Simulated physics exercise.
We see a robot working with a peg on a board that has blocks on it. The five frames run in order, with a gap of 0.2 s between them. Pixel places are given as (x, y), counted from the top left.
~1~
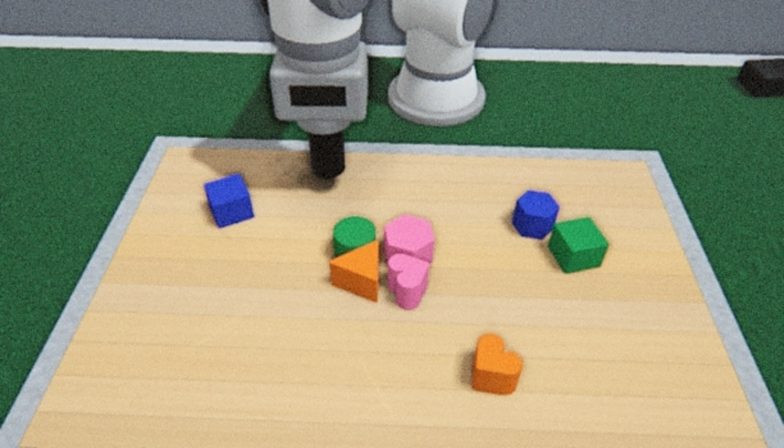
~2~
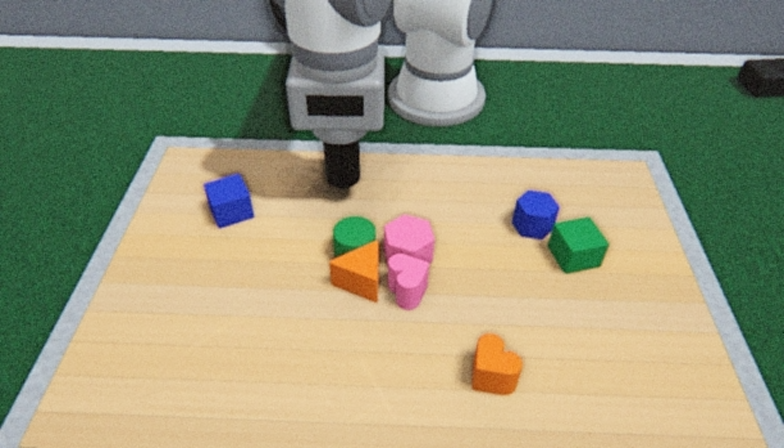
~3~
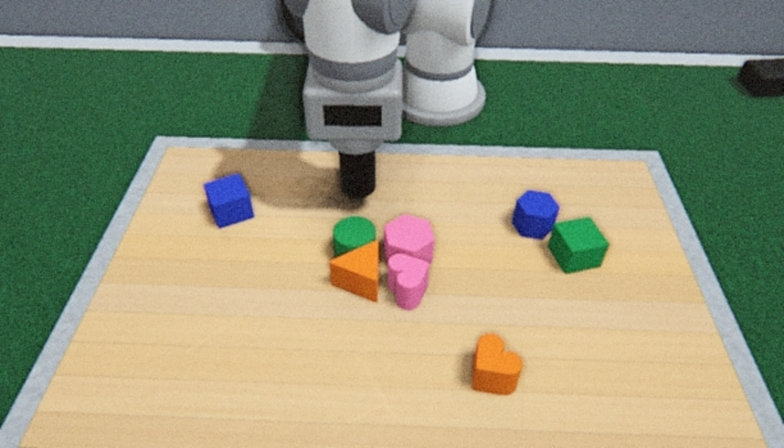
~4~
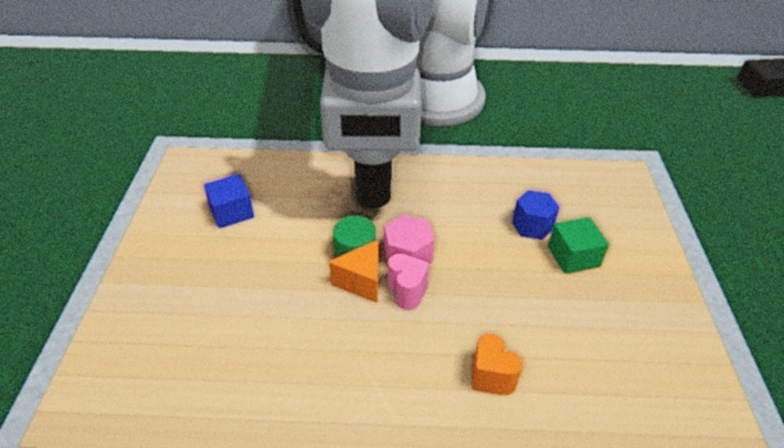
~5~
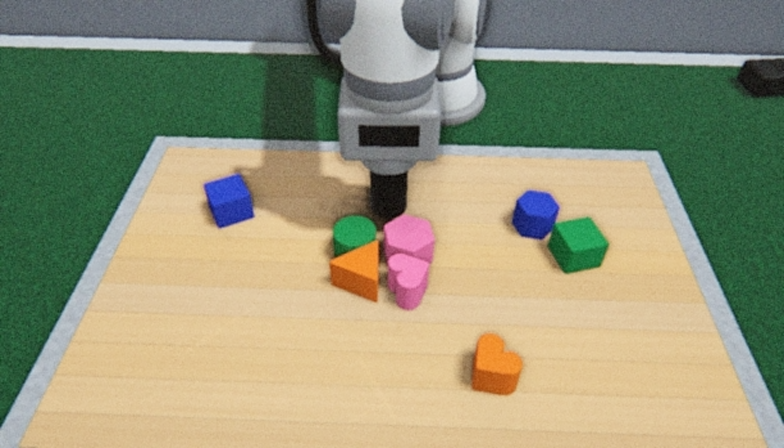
A white and grey robot arm with a black peg stands at the far edge of a light wooden board on a green surface, seen from above at an angle. A blue cube sits left, green, orange and pink blocks cluster centrally, blue and green blocks lie right, and an orange heart is nearer. The peg glides right and nearer to the cluster; the blocks and camera stay still.
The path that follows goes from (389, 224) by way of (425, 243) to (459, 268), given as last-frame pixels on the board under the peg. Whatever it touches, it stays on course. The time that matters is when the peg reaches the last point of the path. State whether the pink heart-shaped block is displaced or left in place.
At the end, its place is different.
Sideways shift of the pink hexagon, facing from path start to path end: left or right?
Right side.
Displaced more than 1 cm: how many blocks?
The push will move two blocks.
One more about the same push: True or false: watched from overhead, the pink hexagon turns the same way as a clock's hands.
My answer: True.
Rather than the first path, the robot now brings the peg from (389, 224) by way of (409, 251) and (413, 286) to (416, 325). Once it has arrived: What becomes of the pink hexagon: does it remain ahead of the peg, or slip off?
Answer: Still ahead.
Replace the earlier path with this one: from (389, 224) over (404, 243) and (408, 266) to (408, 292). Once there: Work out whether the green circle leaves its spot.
My prediction: It remains in place.
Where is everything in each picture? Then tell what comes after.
In the first frame, peg tip at (329, 168); block tops, green circle at (354, 230); pink heart-shaped block at (408, 268); pink hexagon at (409, 232).
In the second frame, peg at (343, 178); blocks unchanged.
In the third frame, peg at (358, 187); blocks unchanged.
In the fourth frame, peg at (373, 197); blocks unchanged.
In the fifth frame, peg at (389, 207); green circle at (354, 230); pink heart-shaped block at (408, 268); pink hexagon at (409, 232).
What follows on the original path. Halfway along, peg at (426, 226); pink heart-shaped block at (404, 280); pink hexagon at (425, 250), turned 45° clockwise.
At the end, peg at (461, 251); green circle in place; pink heart-shaped block at (399, 289), turned 15° clockwise; pink hexagon at (436, 270), turned 85° clockwise.
